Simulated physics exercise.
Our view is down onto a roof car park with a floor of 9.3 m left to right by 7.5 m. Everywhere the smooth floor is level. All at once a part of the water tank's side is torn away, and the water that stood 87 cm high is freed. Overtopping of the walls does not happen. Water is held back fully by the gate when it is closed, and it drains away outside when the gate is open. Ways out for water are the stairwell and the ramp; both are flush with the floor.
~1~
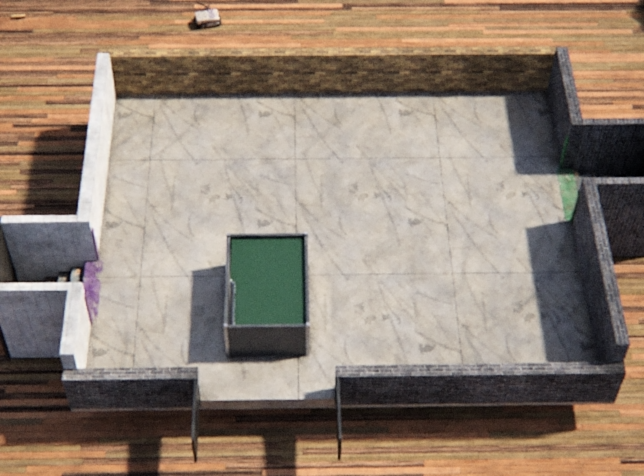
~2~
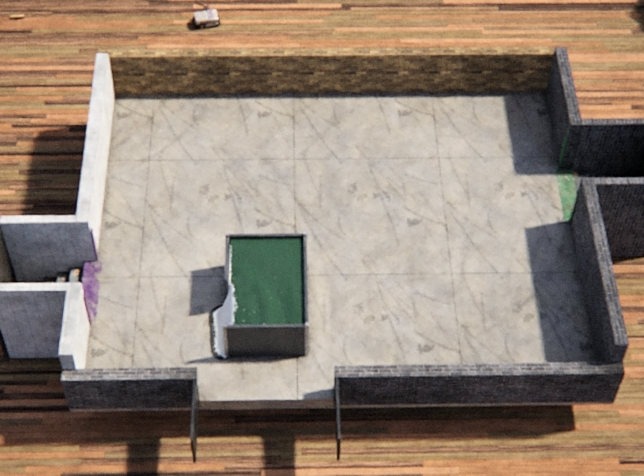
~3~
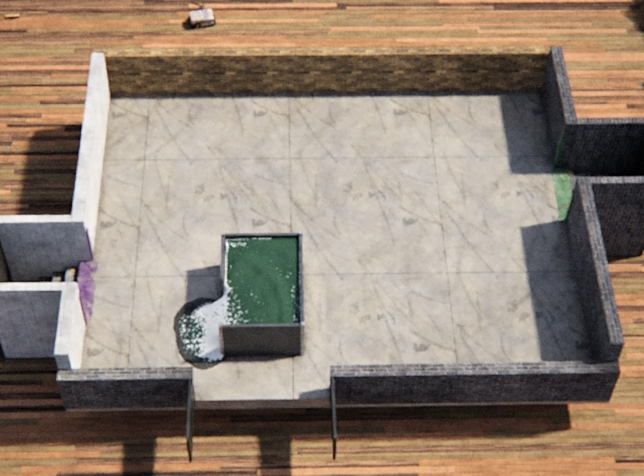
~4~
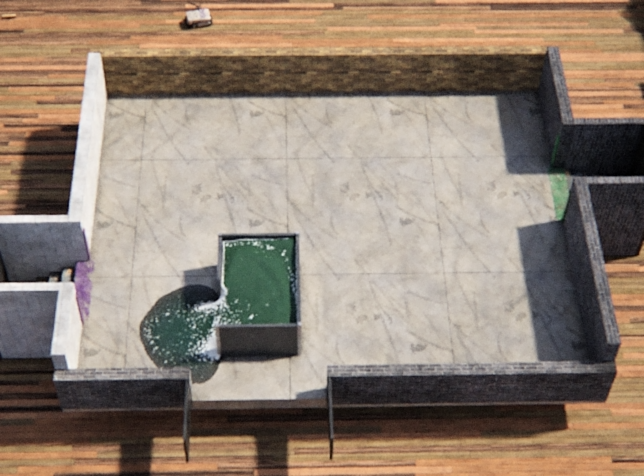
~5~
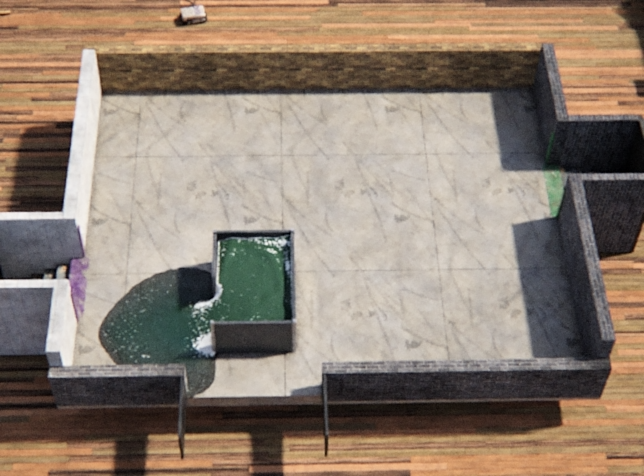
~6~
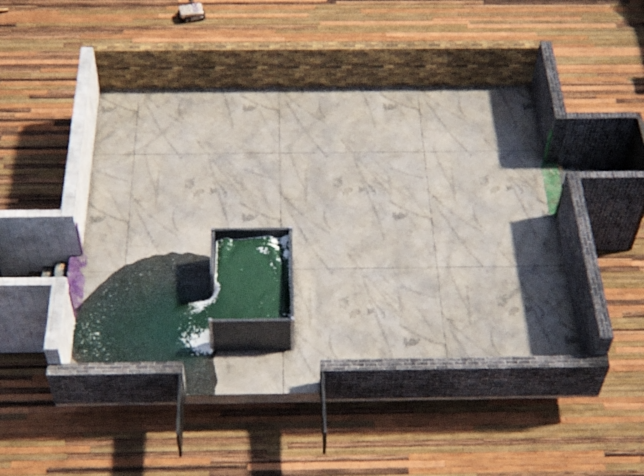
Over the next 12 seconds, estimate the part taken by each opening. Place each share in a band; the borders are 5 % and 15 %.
Split: Gate, from 5 to 15 %; flight of stairs down (marked purple), above 15 %; down ramp (marked green), not even 5 %.
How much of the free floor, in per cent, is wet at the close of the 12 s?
Covered: Roughly 60 per cent.
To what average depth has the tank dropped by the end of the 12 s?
The mean depth is some 5 cm.
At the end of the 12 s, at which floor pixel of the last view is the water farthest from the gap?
Somewhere around (524, 87).
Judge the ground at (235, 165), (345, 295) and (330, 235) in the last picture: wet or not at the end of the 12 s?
Going through the three points: Awash, then not yet touched, then awash.
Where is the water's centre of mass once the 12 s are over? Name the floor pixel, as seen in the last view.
At roughly (253, 201).
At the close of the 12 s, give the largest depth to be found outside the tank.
I'd put it at close to 6 cm.
A moment later water covers 10 % of the floor and is deepest (60 cm) near (69, 385); gone so far, the gate 0 %, the flight of stairs down (marked purple) 3 %, the down ramp (marked green) 0 %.
Soon after water covers 10 % of the floor and is deepest (40 cm) near (130, 376); gone so far, the gate 1 %, the flight of stairs down (marked purple) 10 %, the down ramp (marked green) 0 %.
Next water covers 20 % of the floor and is deepest (24 cm) near (71, 368); gone so far, the gate 1 %, the flight of stairs down (marked purple) 17 %, the down ramp (marked green) 0 %.
Later on water covers 40 % of the floor and is deepest (12 cm) near (160, 384); gone so far, the gate 4 %, the flight of stairs down (marked purple) 27 %, the down ramp (marked green) 0 %.
At the end water covers 60 % of the floor and is deepest (6 cm) near (100, 96); gone so far, the gate 7 %, the flight of stairs down (marked purple) 31 %, the down ramp (marked green) 0 %.
